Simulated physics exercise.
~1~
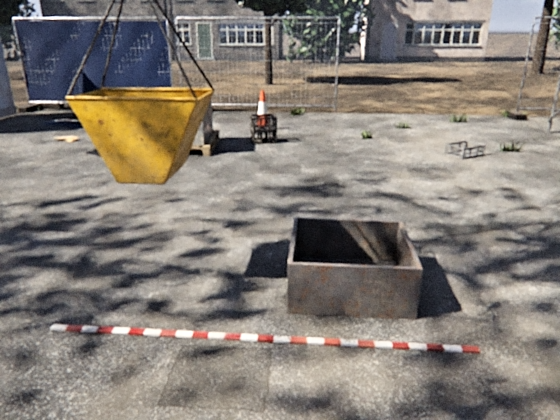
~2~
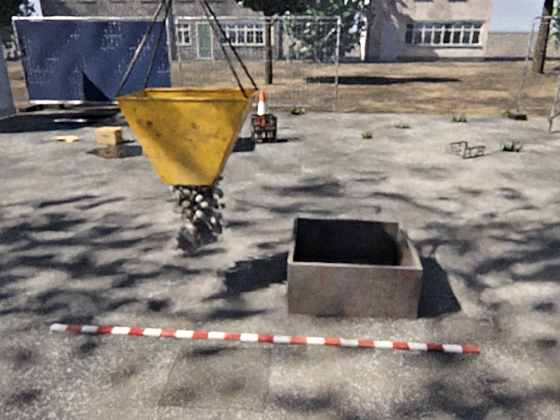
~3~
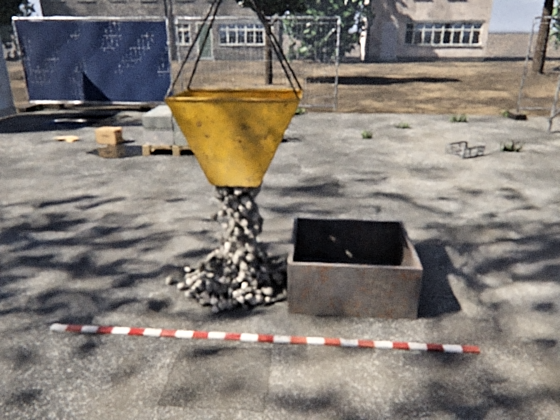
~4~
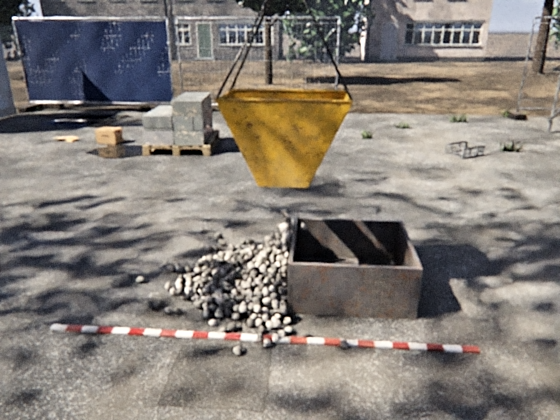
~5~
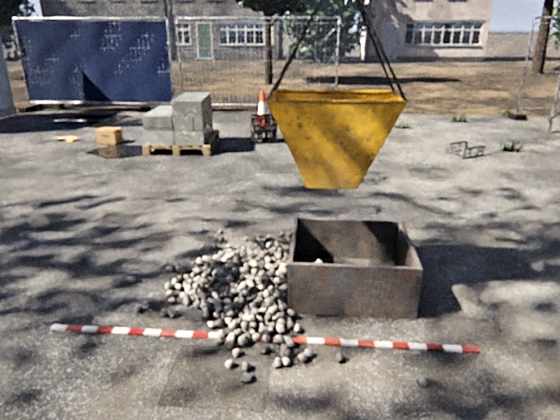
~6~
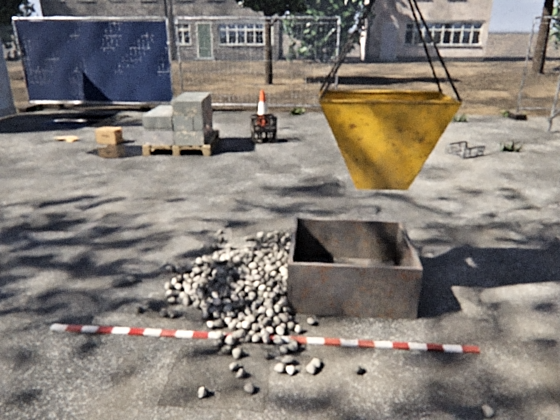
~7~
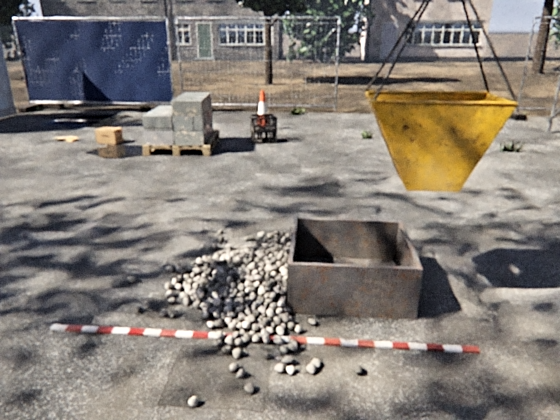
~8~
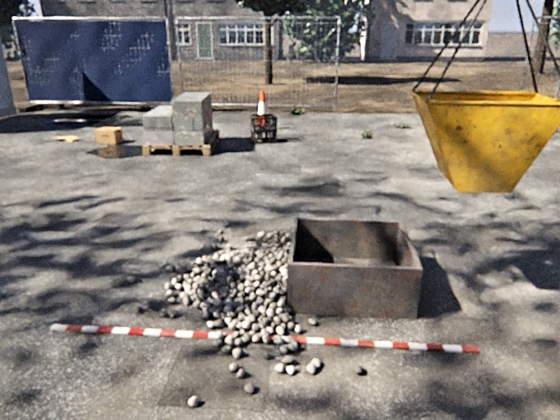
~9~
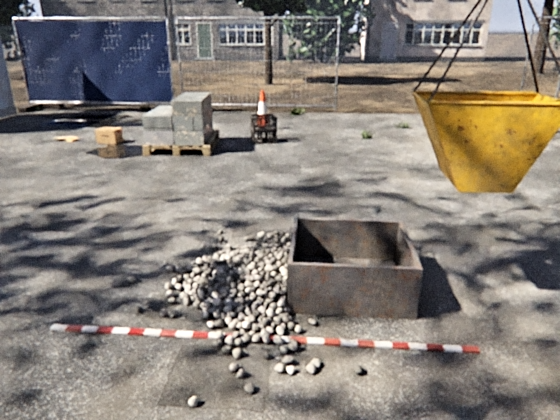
A yellow hopper swings right, dropping stones that pile up left of the metal bin.
